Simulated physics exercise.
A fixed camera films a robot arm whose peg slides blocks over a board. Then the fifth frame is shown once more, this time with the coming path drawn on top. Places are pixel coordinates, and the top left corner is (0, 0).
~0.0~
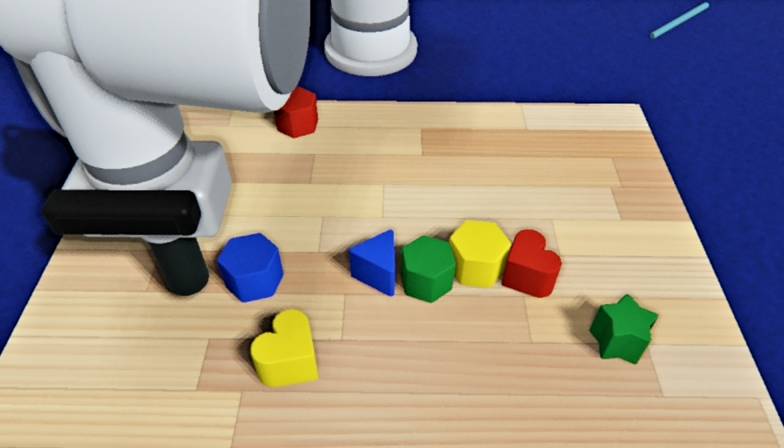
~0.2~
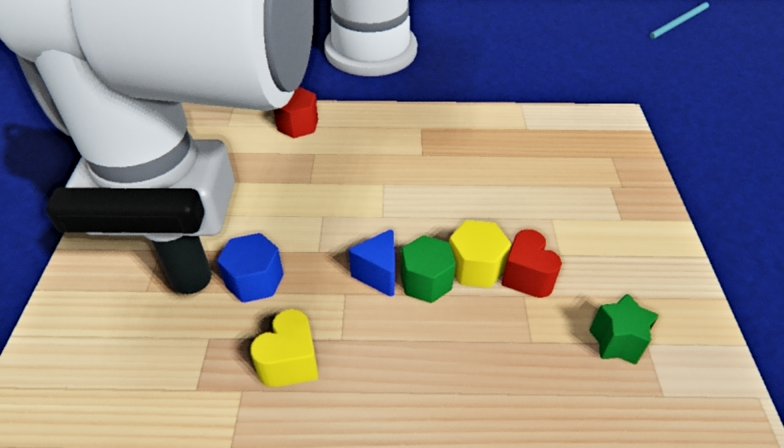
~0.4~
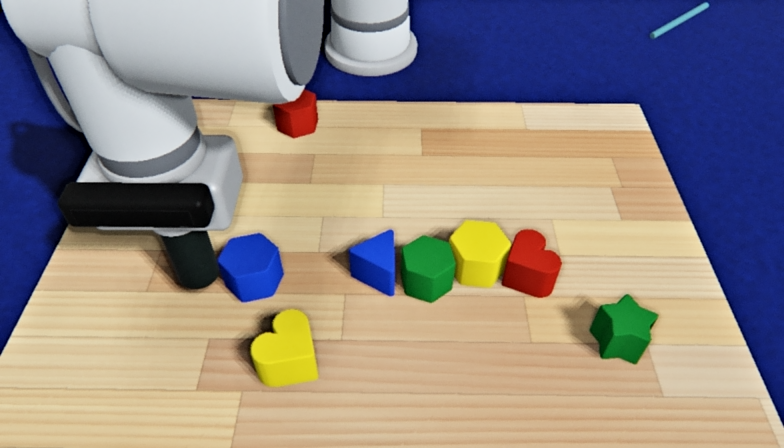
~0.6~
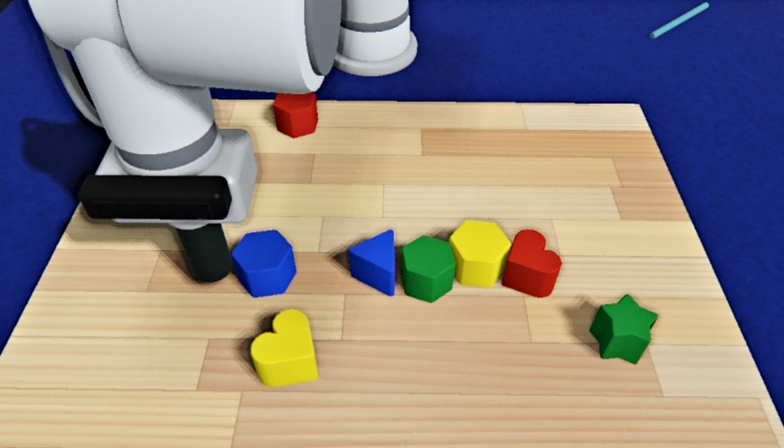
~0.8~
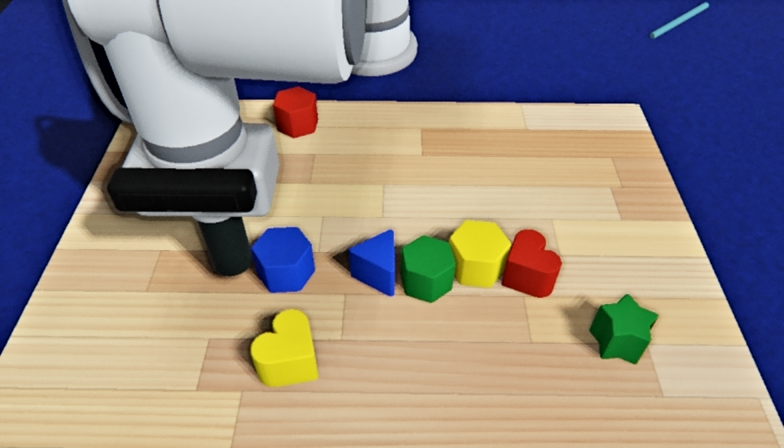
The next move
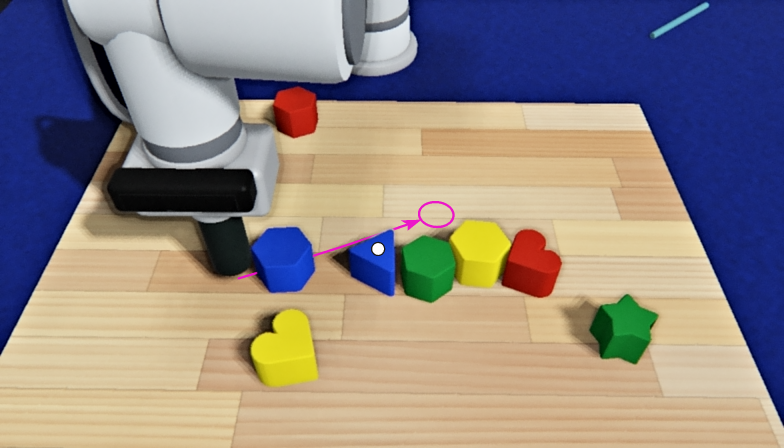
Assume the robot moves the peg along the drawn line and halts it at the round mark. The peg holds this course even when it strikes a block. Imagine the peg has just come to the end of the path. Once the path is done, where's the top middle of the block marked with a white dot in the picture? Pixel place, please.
I predict (396, 281).
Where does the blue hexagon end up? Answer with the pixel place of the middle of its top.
In the picture, it is at (378, 245).
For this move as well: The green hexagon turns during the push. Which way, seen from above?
Looking down, my answer is that the green hexagon rotates anticlockwise.
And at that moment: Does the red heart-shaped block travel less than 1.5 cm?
Short answer: Yes.
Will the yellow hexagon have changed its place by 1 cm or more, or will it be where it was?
That block is not shifted.
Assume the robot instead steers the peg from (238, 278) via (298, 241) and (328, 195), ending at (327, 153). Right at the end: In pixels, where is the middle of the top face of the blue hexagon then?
It should be at (327, 235) by then.
Drawn move, in a line from (238, 278) to (436, 214); the dot is on the blue triangular piece.
On the path given first. One third of the way, peg at (307, 241); blue hexagon at (349, 241), turned 55° clockwise; blue triangular piece at (390, 259), turned 20° anticlockwise; green hexagon at (434, 257), turned 15° anticlockwise.
Two thirds of the way, peg at (377, 219); blue hexagon at (378, 245), turned 100° clockwise; blue triangular piece at (396, 281); green hexagon at (439, 260), turned 20° anticlockwise.
At the end, peg at (438, 198); blue hexagon at (378, 245), turned 100° clockwise; blue triangular piece at (396, 281); green hexagon at (439, 260), turned 20° anticlockwise; yellow hexagon still; red heart-shaped block still.
